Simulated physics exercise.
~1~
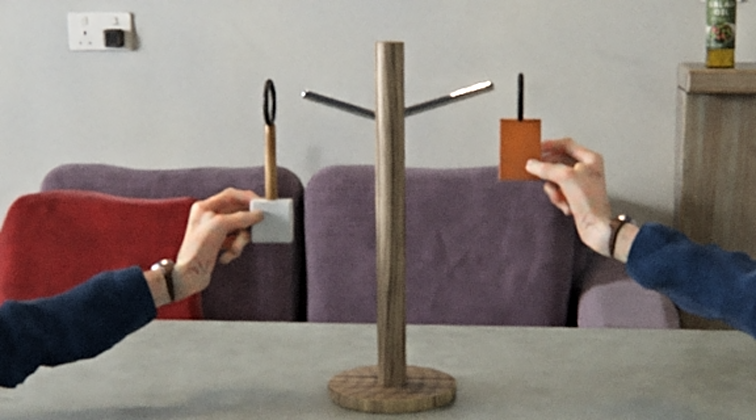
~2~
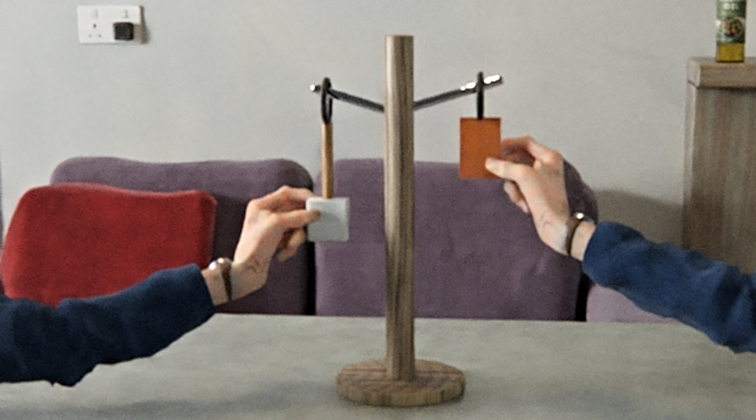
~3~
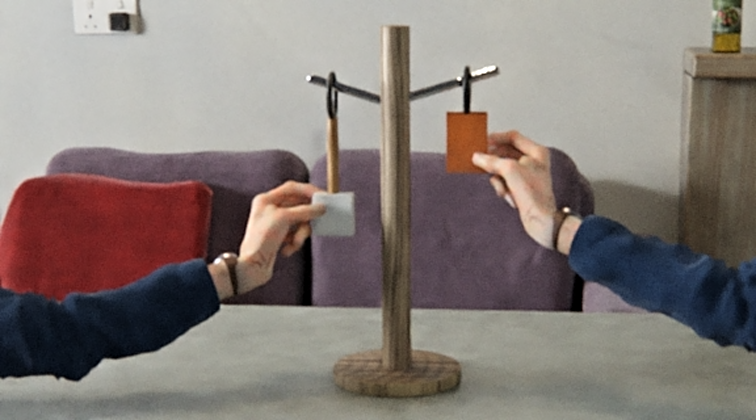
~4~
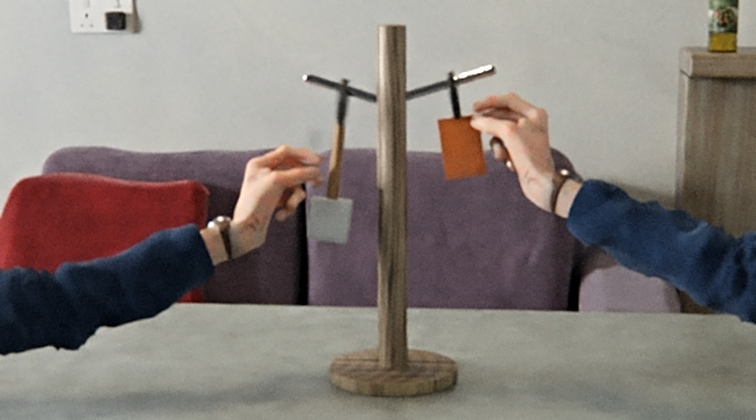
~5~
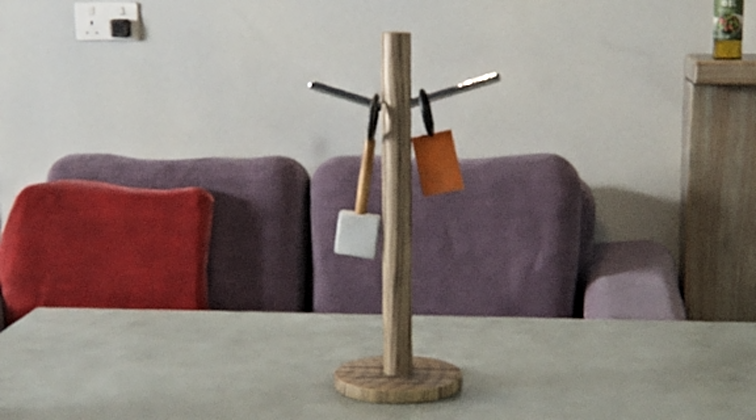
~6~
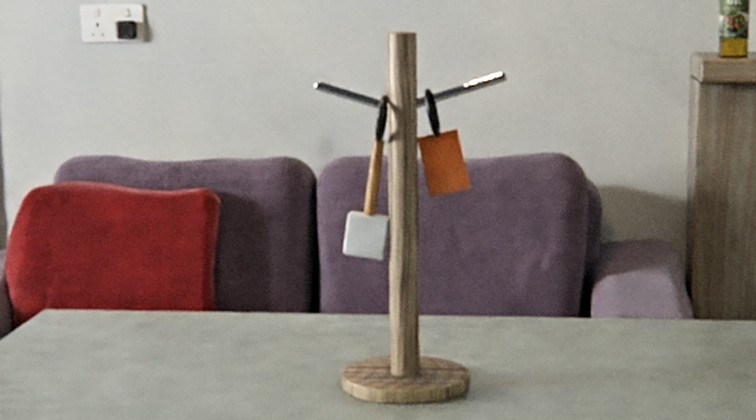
Two hands hooking a white brush and an orange tag onto opposite pegs of a wooden stand, then withdrawing, leaving both hanging.
